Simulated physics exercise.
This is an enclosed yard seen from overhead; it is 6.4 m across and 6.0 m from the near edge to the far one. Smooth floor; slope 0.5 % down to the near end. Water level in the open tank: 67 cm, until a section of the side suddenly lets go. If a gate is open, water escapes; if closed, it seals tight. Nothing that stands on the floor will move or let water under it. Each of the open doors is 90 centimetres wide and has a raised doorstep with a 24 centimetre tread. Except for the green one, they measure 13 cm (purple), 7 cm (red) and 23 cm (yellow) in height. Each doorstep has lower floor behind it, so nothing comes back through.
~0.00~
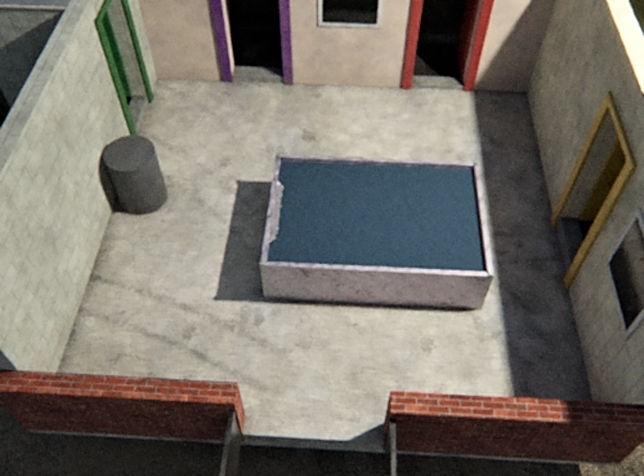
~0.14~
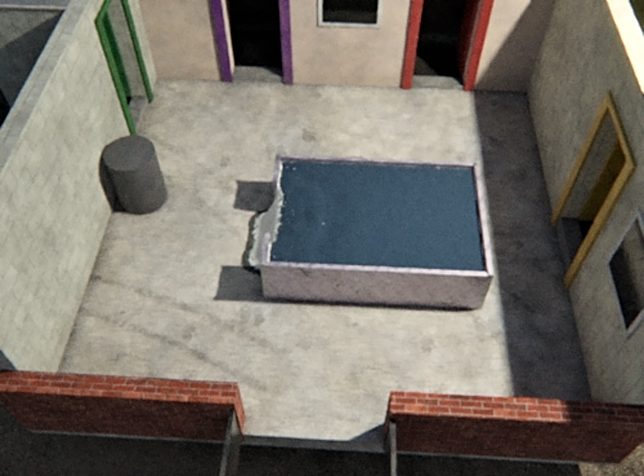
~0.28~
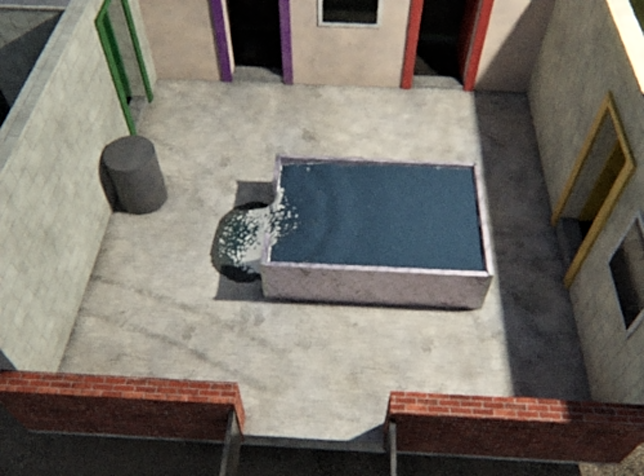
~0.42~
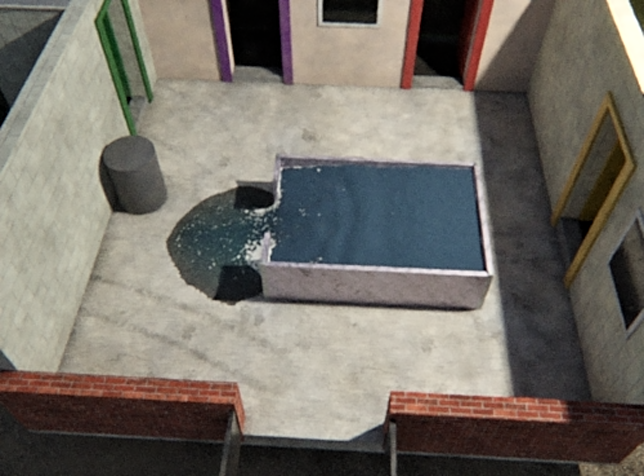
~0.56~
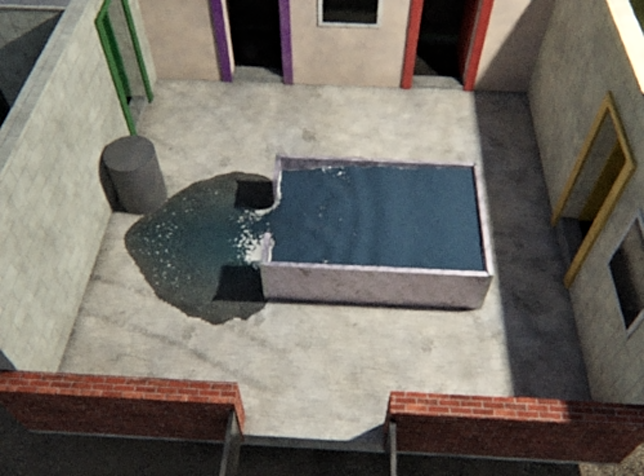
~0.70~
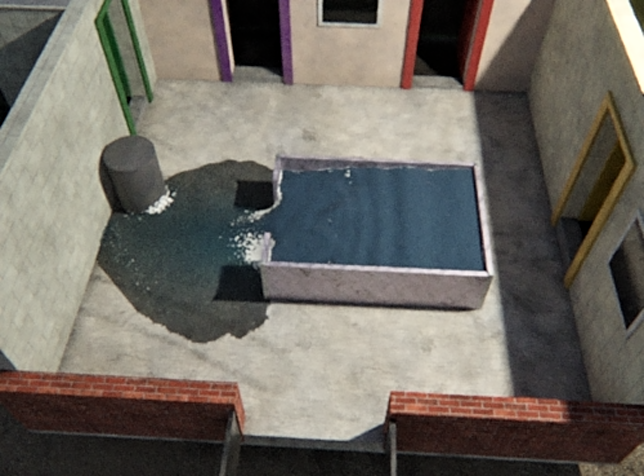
The video shows an open tank of dark water in a walled yard; water breaks out through a gap in its left side, spreads across the pale floor in a widening dark pool, and reaches around a grey cylinder.
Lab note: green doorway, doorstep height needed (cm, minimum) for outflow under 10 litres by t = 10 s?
Approx. 11.5 cm.
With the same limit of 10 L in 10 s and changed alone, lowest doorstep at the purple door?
At purple, roughly 7.0 cm.
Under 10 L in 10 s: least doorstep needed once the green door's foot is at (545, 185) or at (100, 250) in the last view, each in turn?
Minimums: Roughly 8.0 cm and 35 cm.
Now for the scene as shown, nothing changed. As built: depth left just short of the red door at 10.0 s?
About 5.5 centimetres deep.
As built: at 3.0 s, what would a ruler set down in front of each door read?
Door by door in centimetres - purple 5, green 13, red 0, yellow 0.
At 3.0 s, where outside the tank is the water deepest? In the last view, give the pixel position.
Around (53, 388).
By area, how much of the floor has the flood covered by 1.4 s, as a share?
About 25 per cent.
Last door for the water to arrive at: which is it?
It's the yellow one.
After 1.4 s water covers 25 % of the floor, deepest (42 cm) near (270, 241); it has not reached the green door.
After 3.0 s water covers 35 % of the floor, deepest (40 cm) near (53, 388); 13 cm at the green door, 0 litres in over its 16 cm doorstep.
After 10.0 s water covers 95 % of the floor, deepest (13 cm) near (48, 402); 7 cm at the green door, 1 litre in over its 16 cm doorstep.
At the green door as built, the water arrived by 1.5 s and peaked near 14 cm at 2.0 s.
With a doorstep of 10 cm, 24 litres would have come in within the 10 s; with 14 cm, 2 litres. So under 10 litres takes about 11.5 cm.
